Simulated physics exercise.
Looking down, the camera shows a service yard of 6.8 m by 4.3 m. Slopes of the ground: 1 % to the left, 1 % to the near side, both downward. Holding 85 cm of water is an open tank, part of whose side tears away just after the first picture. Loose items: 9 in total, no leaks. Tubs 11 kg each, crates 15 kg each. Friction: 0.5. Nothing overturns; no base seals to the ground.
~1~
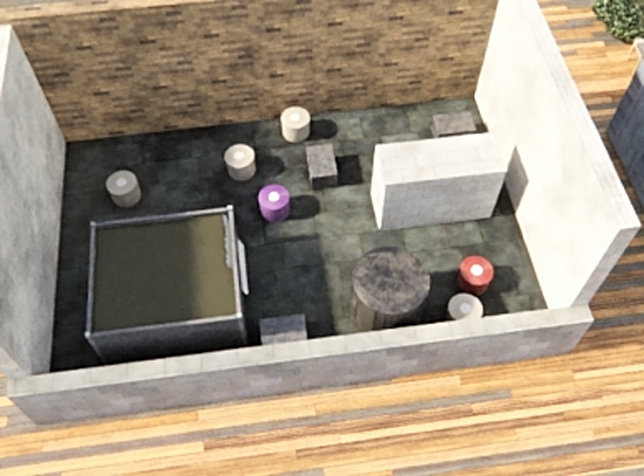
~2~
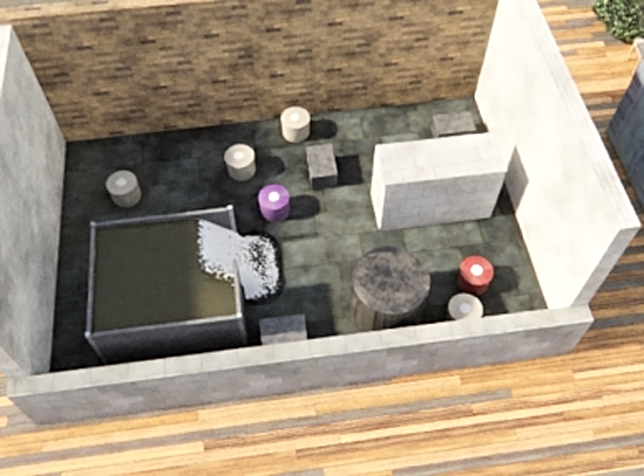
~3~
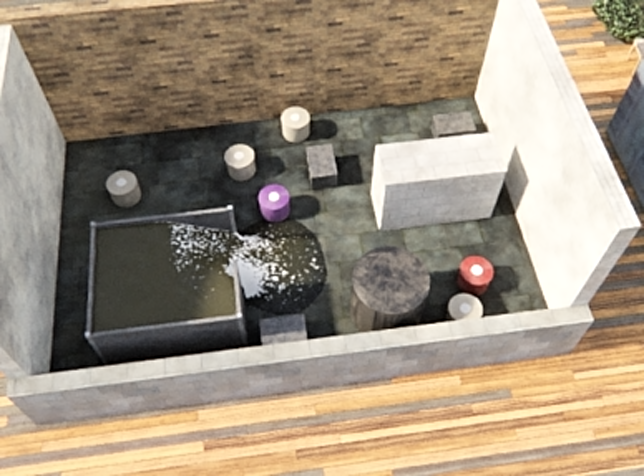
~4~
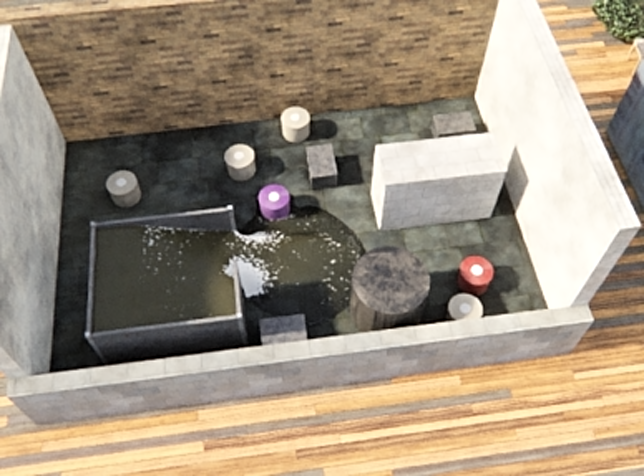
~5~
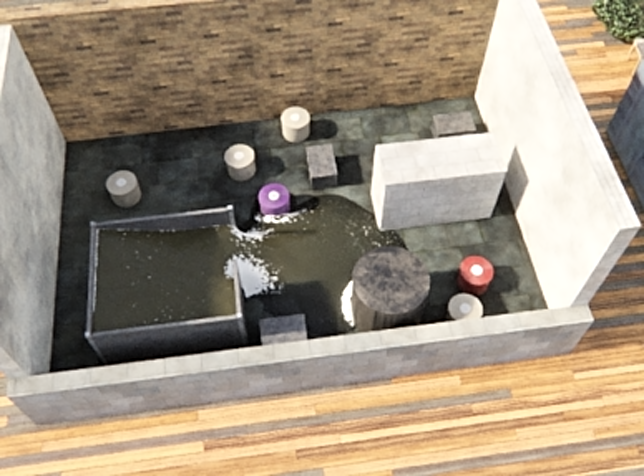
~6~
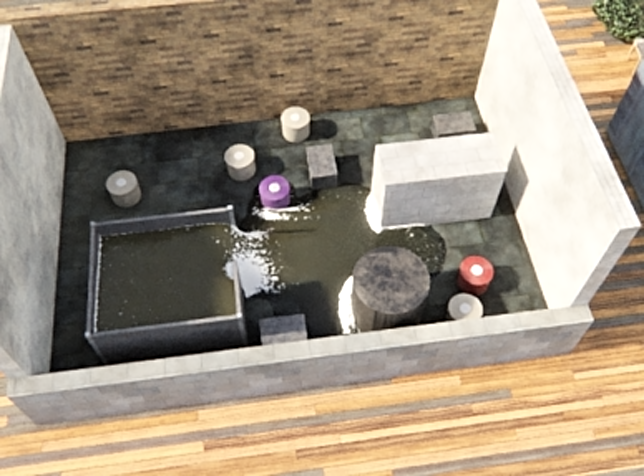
In a walled yard seen from above, tubs and crates stand around an open tank of murky water. Part of the tank's right side gives way, and foaming water pours out, spreading rightward across the dark floor. It surrounds the round pillar, reaches the low white wall, and nudges the purple tub slightly.
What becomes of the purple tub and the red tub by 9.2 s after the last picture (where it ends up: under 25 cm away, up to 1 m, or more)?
The purple tub goes beyond a metre; the red tub shifts a fair bit but under a metre.
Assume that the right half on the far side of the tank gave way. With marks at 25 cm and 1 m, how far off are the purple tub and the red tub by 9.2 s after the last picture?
If so, the purple tub is washed away, the red tub remains in place.
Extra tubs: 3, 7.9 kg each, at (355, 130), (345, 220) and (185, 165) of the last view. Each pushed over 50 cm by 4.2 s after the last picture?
In order: Above it, above it, below it.
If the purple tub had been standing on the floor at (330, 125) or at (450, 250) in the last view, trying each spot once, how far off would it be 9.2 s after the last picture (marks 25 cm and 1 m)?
Run one, it gets swept far; run two, it gets moved partway.
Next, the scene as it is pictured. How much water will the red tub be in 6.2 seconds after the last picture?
Roughly 16 cm deep.
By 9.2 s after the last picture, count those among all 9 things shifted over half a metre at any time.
9.
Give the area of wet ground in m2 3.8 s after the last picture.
Around 22 m2 of it.
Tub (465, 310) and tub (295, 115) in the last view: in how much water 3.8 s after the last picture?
9 and 5 cm.
Then, 1.2 s after the last picture the purple tub is near (268, 129), 1.3 m from its start, aground; the red tub is near (491, 280), 0.2 m from its start, aground; 1 afloat.
Then, 3.8 s after the last picture the purple tub is near (251, 134), 1.3 m from its start, aground; the red tub is near (439, 265), 0.5 m from its start, afloat; 4 afloat.
Then, 6.2 s after the last picture the purple tub is near (107, 152), 2.8 m from its start, aground; the red tub is near (516, 226), 0.9 m from its start, afloat; 6 afloat.
Then, 9.2 s after the last picture the purple tub is near (85, 246), 2.8 m from its start, afloat; the red tub is near (447, 284), 0.5 m from its start, afloat; 9 afloat.
